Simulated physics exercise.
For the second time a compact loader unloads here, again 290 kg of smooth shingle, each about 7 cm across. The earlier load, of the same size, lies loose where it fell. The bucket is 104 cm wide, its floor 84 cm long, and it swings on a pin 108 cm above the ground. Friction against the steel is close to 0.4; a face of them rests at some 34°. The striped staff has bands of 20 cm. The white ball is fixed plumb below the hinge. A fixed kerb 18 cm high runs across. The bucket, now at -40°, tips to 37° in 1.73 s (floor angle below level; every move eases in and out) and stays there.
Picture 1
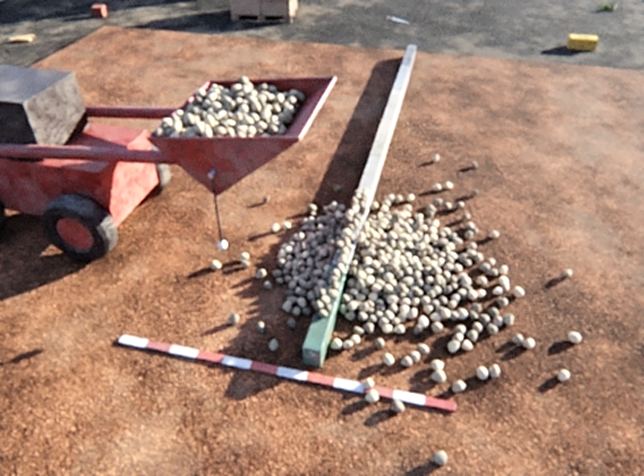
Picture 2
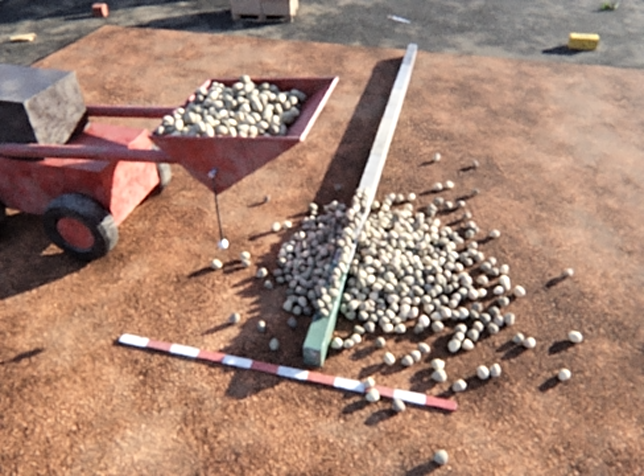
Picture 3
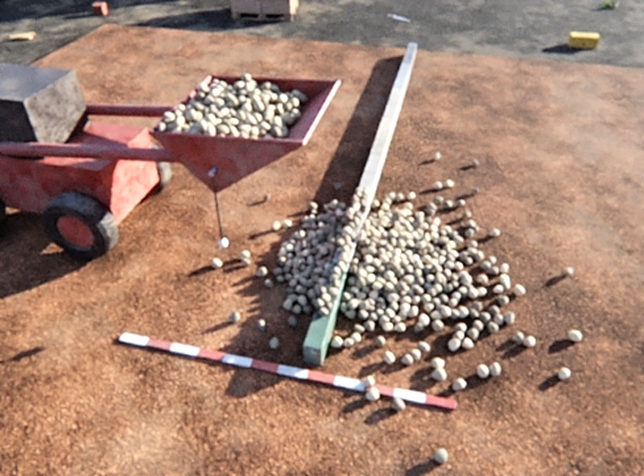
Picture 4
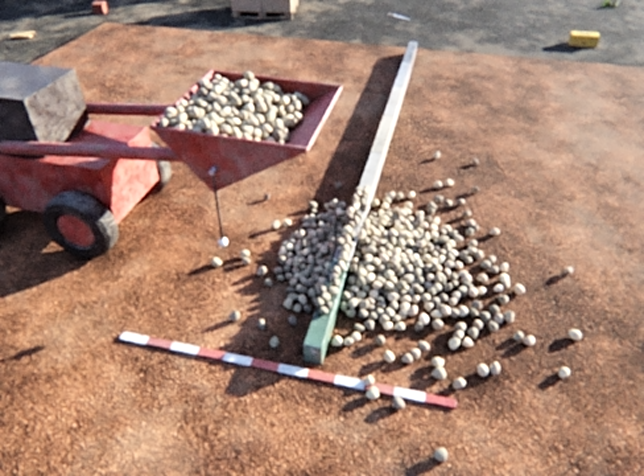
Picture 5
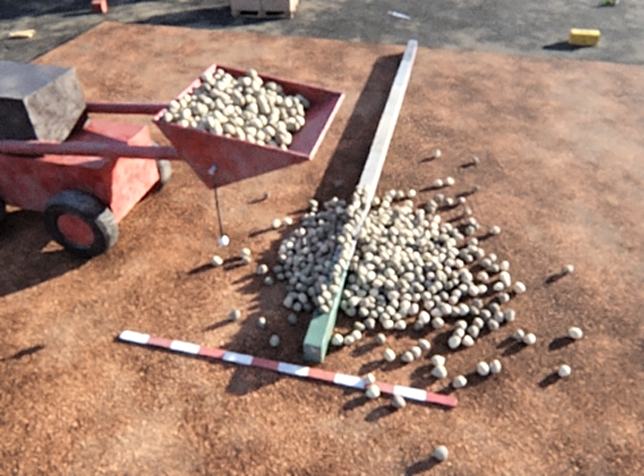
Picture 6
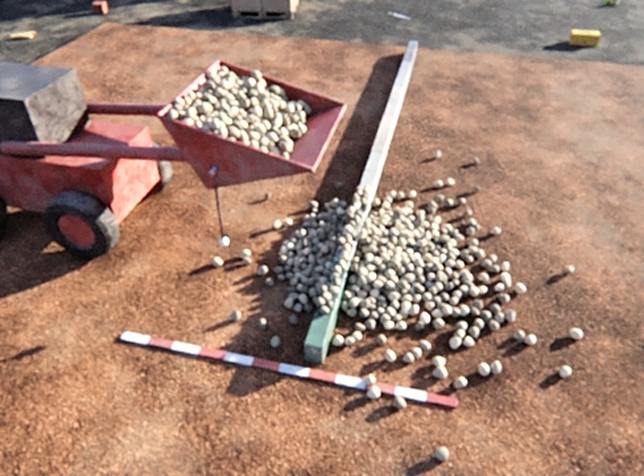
On a patch of reddish-brown ground, a red loader's bucket full of pale, rounded stones slowly tilted forward to the right, while a loose heap of similar stones lay still across a long beam.
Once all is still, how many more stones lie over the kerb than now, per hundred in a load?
Roughly 42 per cent of a load more.
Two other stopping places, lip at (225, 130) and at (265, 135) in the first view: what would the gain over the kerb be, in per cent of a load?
Near 0 per cent from the first place, 10 from the second.
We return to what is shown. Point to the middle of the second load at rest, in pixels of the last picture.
Around (336, 244).
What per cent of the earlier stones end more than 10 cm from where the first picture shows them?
About 10 per cent.
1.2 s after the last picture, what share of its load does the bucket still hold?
About 25 per cent.
Then, 0.7 s after the last picture the floor is at 25°; in per cent of one load, 97 in the bucket, 35 on this side of the kerb, 68 over the kerb; the foremost stones are at (537, 315).
Then, 1.2 s after the last picture the floor is at 37°; in per cent of one load, 27 in the bucket, 90 on this side of the kerb, 83 over the kerb; the foremost stones are at (537, 315).
Then, 1.6 s after the last picture the floor is at 37°; in per cent of one load, 1 in the bucket, 98 on this side of the kerb, 101 over the kerb; the foremost stones are at (537, 315).
Then, 4.1 s after the last picture the floor is at 37°; in per cent of one load, 0 in the bucket, 90 on this side of the kerb, 110 over the kerb; the foremost stones are at (542, 326). Net gain over the kerb, 42.
